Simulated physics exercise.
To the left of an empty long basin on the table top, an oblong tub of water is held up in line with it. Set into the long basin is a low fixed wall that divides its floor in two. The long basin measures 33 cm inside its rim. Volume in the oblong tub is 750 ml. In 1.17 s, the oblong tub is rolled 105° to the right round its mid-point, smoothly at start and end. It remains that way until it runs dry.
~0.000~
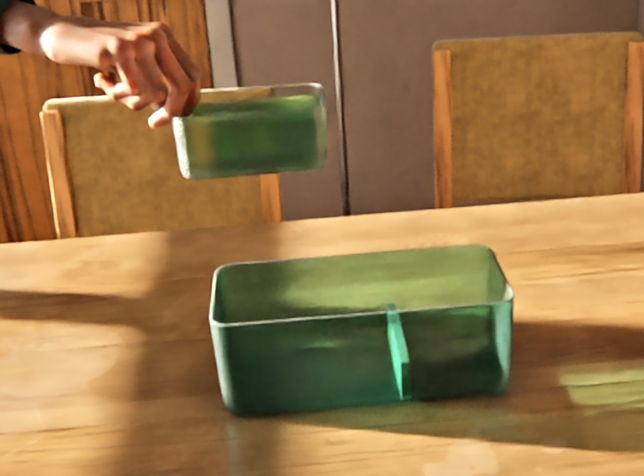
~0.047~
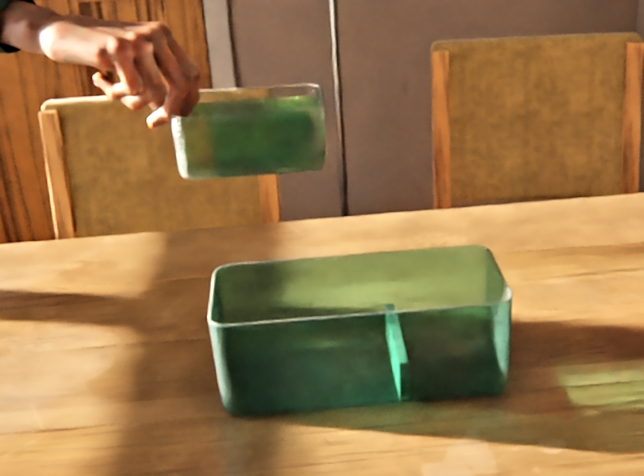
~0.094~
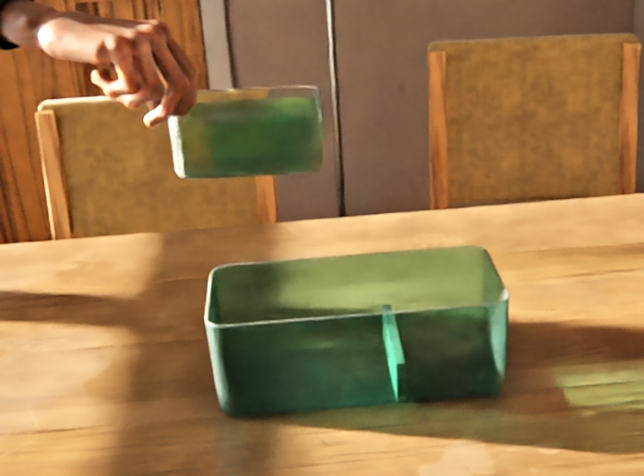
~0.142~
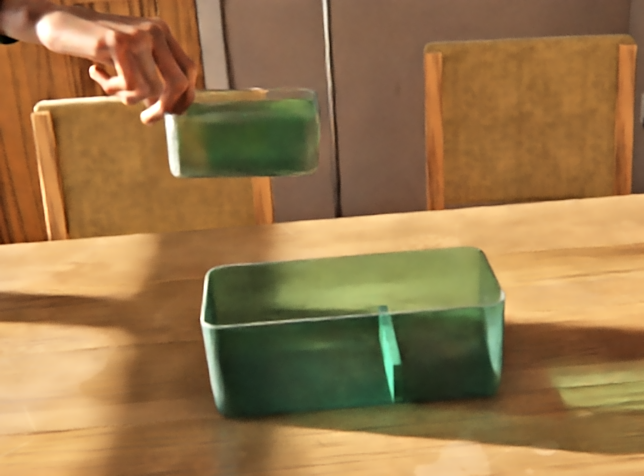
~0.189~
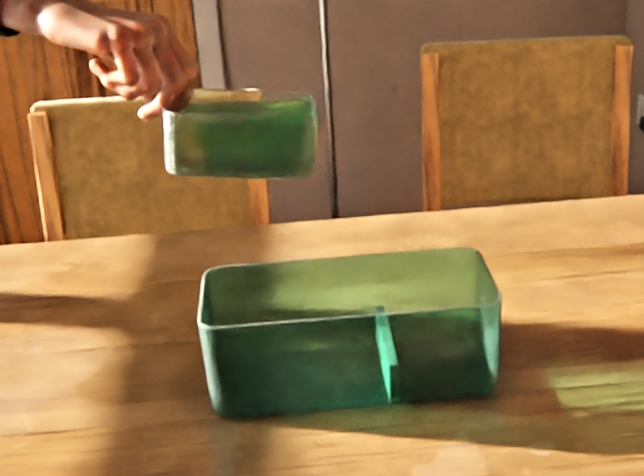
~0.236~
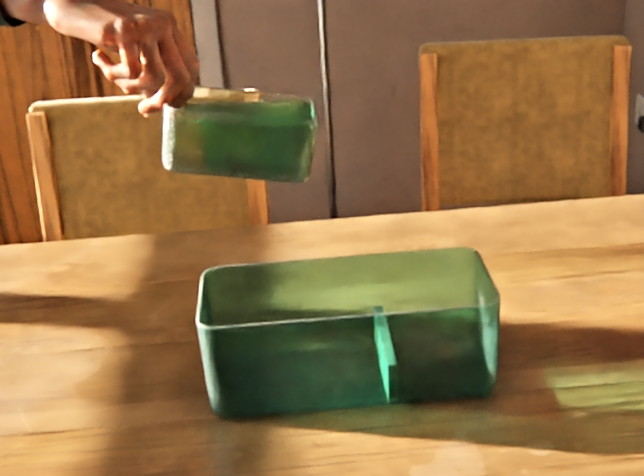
A hand reaching in from the upper left holds a small, clear green oblong tub above a wooden table, to the left of and higher than a larger green basin with a divider. Seen from slightly above, two tan-backed chairs stand behind the sunlit table. The tub starts level, then tilts slightly down to the right, as the view drifts very slightly rightward.
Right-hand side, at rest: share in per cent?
64 per cent.
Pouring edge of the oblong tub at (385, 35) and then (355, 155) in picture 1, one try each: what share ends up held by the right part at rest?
65 per cent first, 75 per cent second.
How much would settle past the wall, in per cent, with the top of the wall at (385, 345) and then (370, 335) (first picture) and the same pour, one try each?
The first try gives 60 percent and the second 70 percent.
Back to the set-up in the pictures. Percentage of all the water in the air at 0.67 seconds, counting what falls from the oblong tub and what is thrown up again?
I'd put it at about 44 percent.
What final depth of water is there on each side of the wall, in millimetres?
Some 8 mm on the left and 30 mm on the right.
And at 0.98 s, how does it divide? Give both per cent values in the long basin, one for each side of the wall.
Lab note: Left near 18 %, right near 64.
By 0.67 s the tilt is 64° and 42 per cent is still to pour, 3 is left of the wall and 12 right of it.
By 0.98 s the tilt is 98° and 8 per cent is still to pour, 18 is left of the wall and 63 right of it.
By 1.31 s the tilt is 105° and 0 per cent is still to pour, 31 is left of the wall and 63 right of it.
By 1.67 s the tilt is 105° and 0 per cent is still to pour, 32 is left of the wall and 64 right of it.
At rest 32 per cent lies left of the wall, 64 right of it and 4 outside.
